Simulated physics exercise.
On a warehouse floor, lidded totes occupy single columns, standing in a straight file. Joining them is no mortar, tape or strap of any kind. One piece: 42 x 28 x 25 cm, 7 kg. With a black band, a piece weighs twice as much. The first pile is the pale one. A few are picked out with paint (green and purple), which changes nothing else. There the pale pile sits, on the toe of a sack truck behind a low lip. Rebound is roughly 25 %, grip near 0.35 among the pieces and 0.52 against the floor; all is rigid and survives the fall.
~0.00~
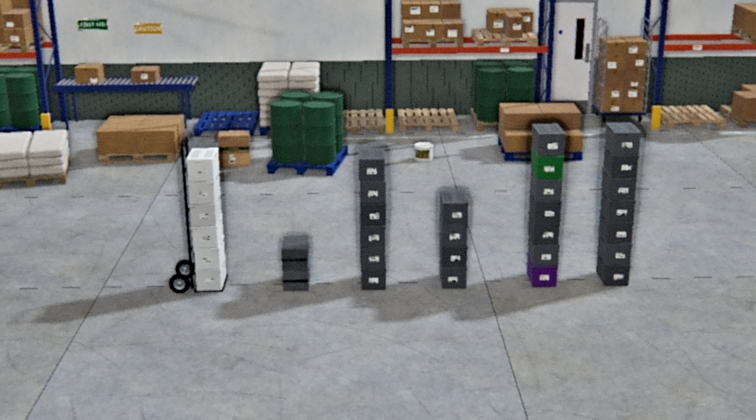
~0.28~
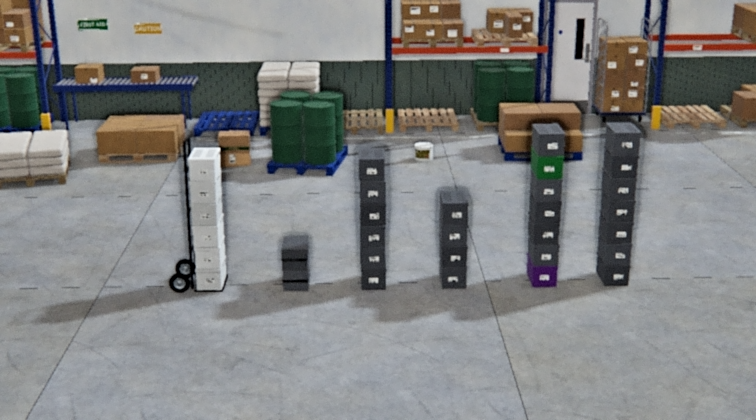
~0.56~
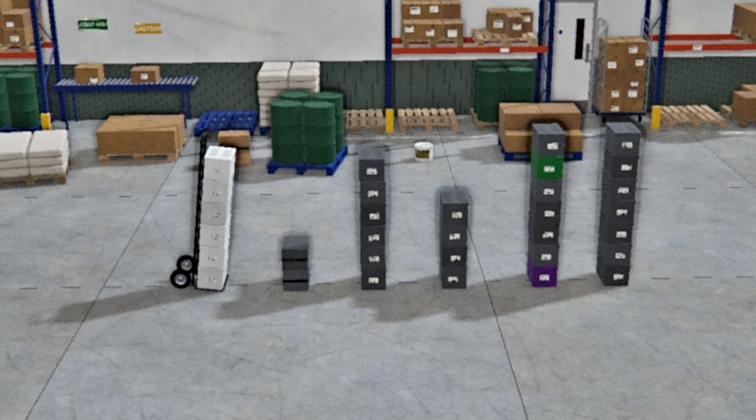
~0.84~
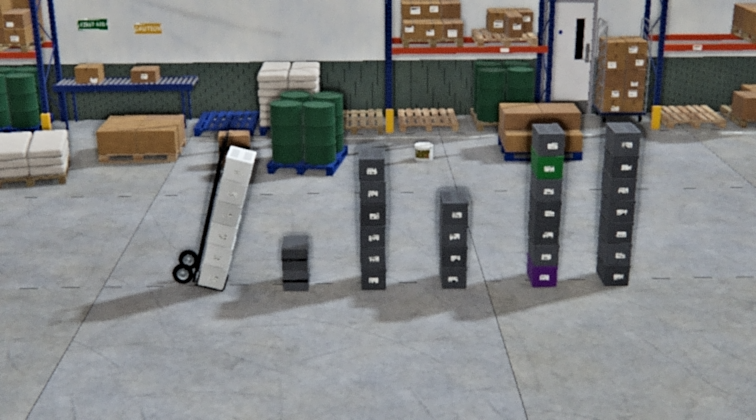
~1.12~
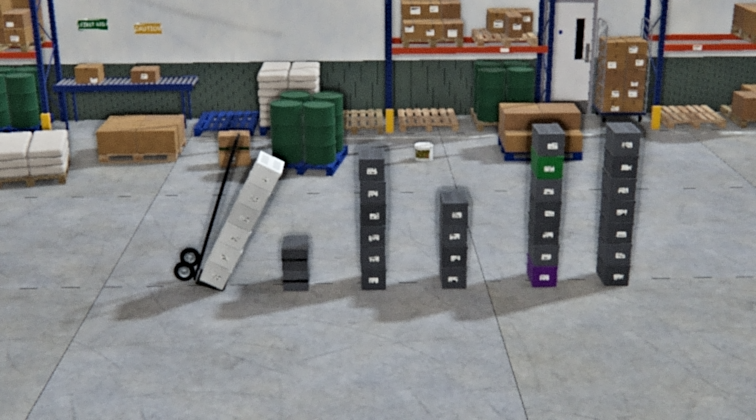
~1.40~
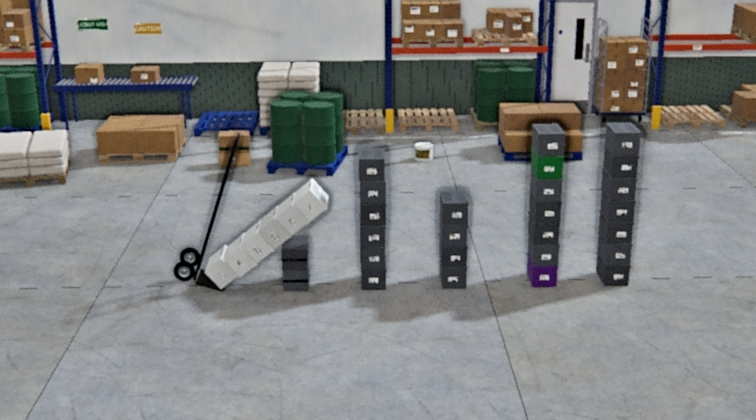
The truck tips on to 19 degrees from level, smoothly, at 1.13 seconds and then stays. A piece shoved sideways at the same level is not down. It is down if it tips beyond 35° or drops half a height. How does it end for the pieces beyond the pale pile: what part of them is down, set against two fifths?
Less than two fifths are down.
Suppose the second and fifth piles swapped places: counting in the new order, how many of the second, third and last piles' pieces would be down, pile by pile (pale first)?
Down tally in the new order: Second = 7, third = 5, last = 0.
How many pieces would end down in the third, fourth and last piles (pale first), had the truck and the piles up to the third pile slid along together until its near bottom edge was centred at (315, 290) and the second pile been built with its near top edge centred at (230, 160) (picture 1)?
Result: Third pile 6, fourth pile 3, last pile 0.
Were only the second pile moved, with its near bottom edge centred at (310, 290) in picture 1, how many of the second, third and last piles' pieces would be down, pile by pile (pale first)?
Second 0; third 0; last 0.
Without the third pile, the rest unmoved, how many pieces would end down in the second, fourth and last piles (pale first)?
Then second pile: 0; fourth pile: 0; last pile: 0.
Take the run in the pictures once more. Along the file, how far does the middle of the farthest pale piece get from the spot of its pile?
150 cm.
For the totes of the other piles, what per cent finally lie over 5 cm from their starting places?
That comes to 10 in a hundred.
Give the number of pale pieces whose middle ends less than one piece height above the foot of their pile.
Count: 3.
Around 1.52 s, 6 of the pale pile down; none of the 26 other totes down, 1 disturbed.
Around 1.78 s, 6 of the pale pile down; none of the 26 other totes down, 6 disturbed.
Finally (3.6 s), 6 of the pale pile down; none of the 26 other totes down, 6 disturbed; green tote unmoved; purple tote unmoved. That is 0 per cent. Seen by the last camera, middles, green tote near (547, 163), purple tote near (542, 270).
